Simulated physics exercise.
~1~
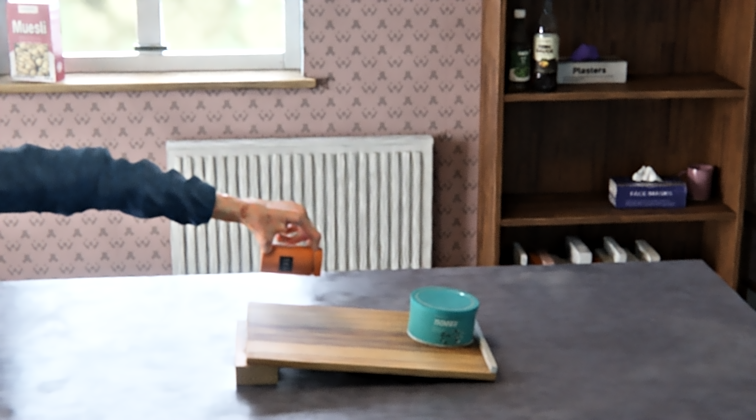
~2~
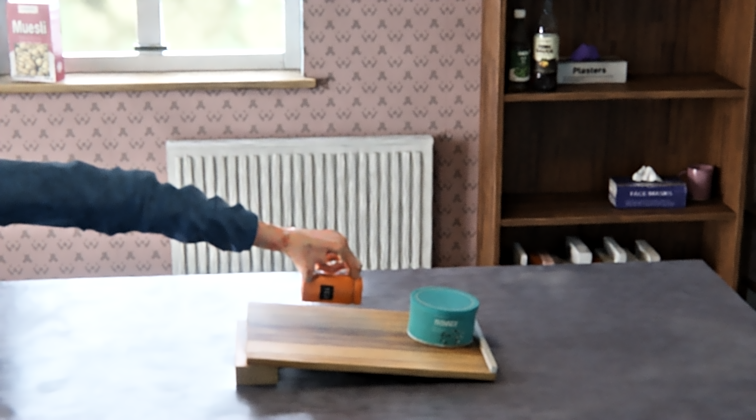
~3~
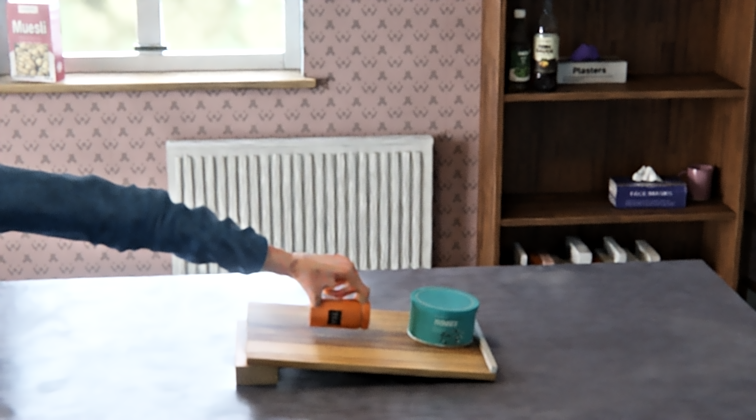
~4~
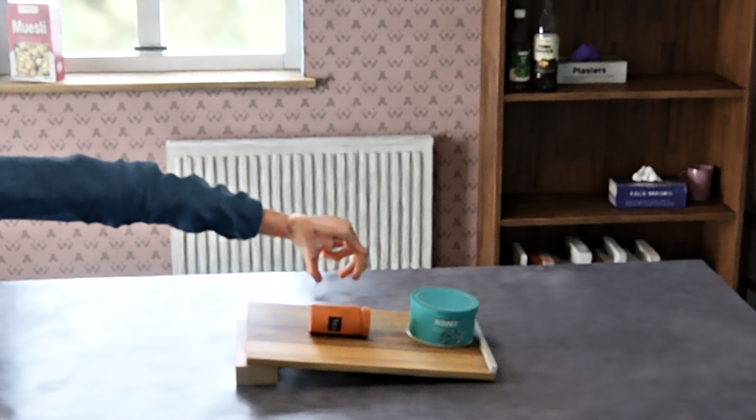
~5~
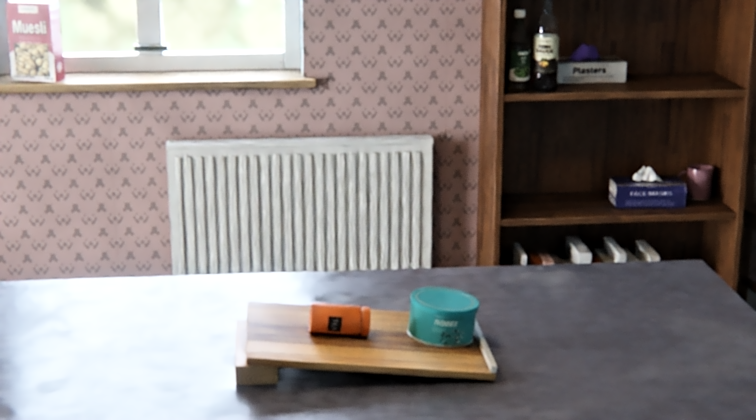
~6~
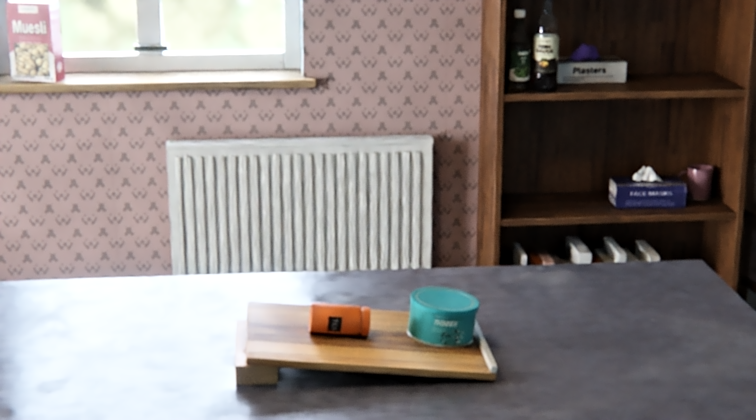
To begin with, a wooden board propped up at its left end rests on a dark table, with a turquoise tub standing near its lower right end, while a hand reaches in from the left holding an orange shaker on its side. The hand carries the shaker right and down over the board, then lowers it onto the sloping surface to the left of the tub. The fingers let go and the hand lifts away, then leaves the view. The shaker stays exactly where it was put, lying on its side, and both it and the tub end at rest on the board.
